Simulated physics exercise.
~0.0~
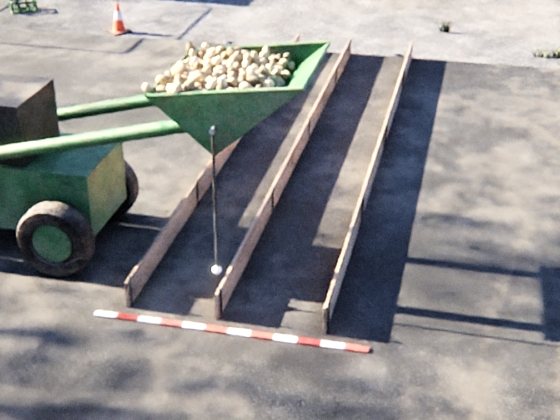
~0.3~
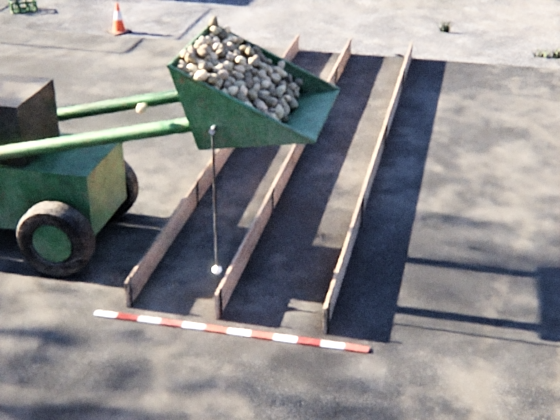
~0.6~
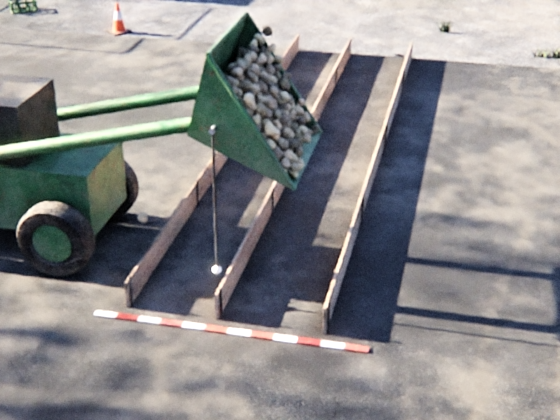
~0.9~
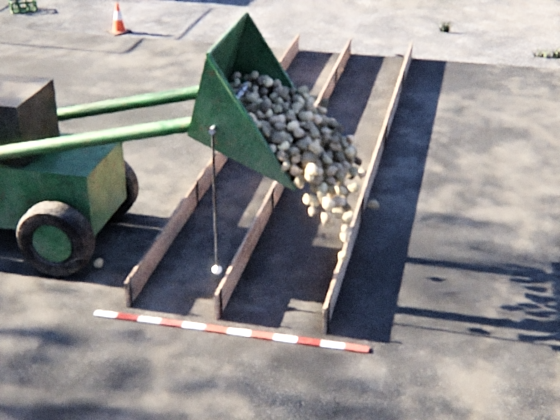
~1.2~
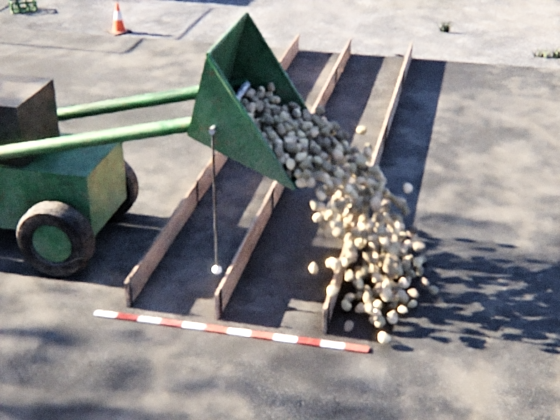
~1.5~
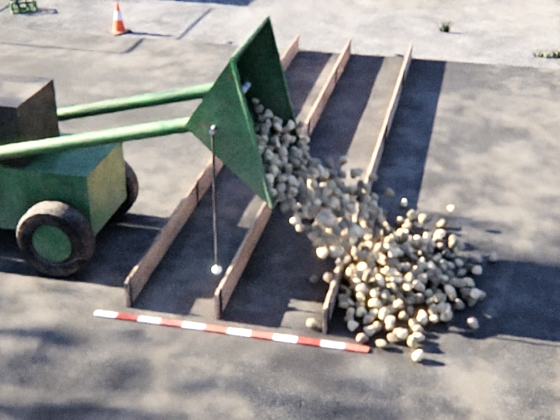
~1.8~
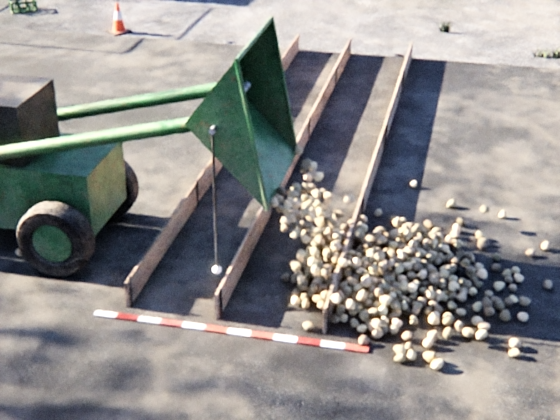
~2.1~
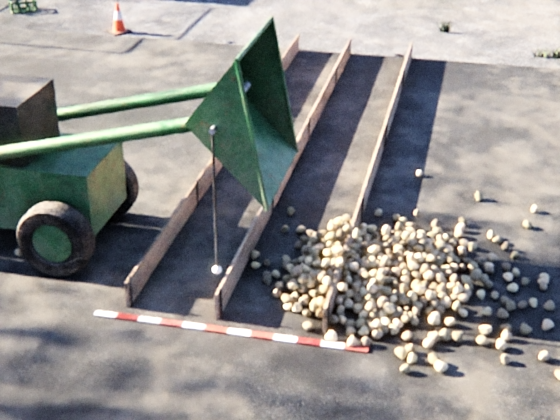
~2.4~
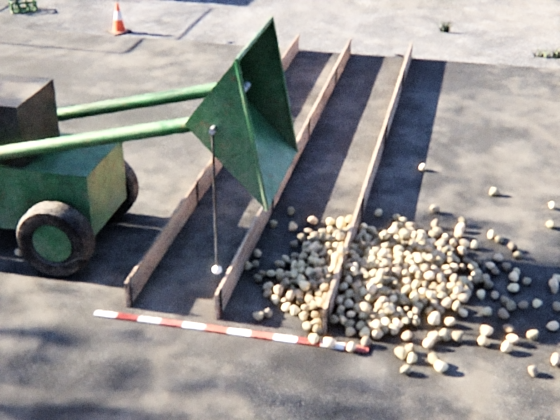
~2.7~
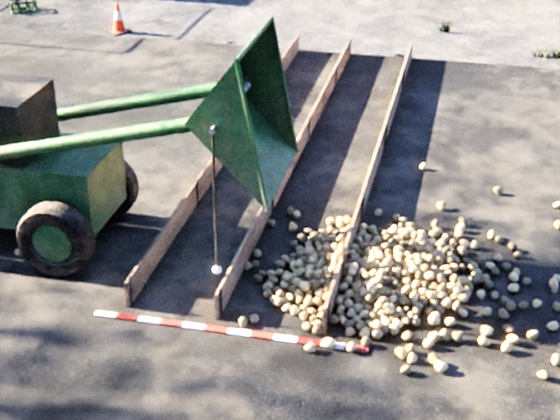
The clip opens on a green loader at the left, its raised bucket heaped with pale rounded stones above three long boards standing on dark pavement. The bucket tips forward to the right, and at first the load stays almost entirely inside. Stones then pour over the lip, many landing on and beyond the farthest board. The bucket tilts more steeply and empties, while the stones spread and a few roll off to the right. At the end the bucket hangs empty, with most stones heaped past the last board, a smaller share in the far bay, and the near bay essentially clear.
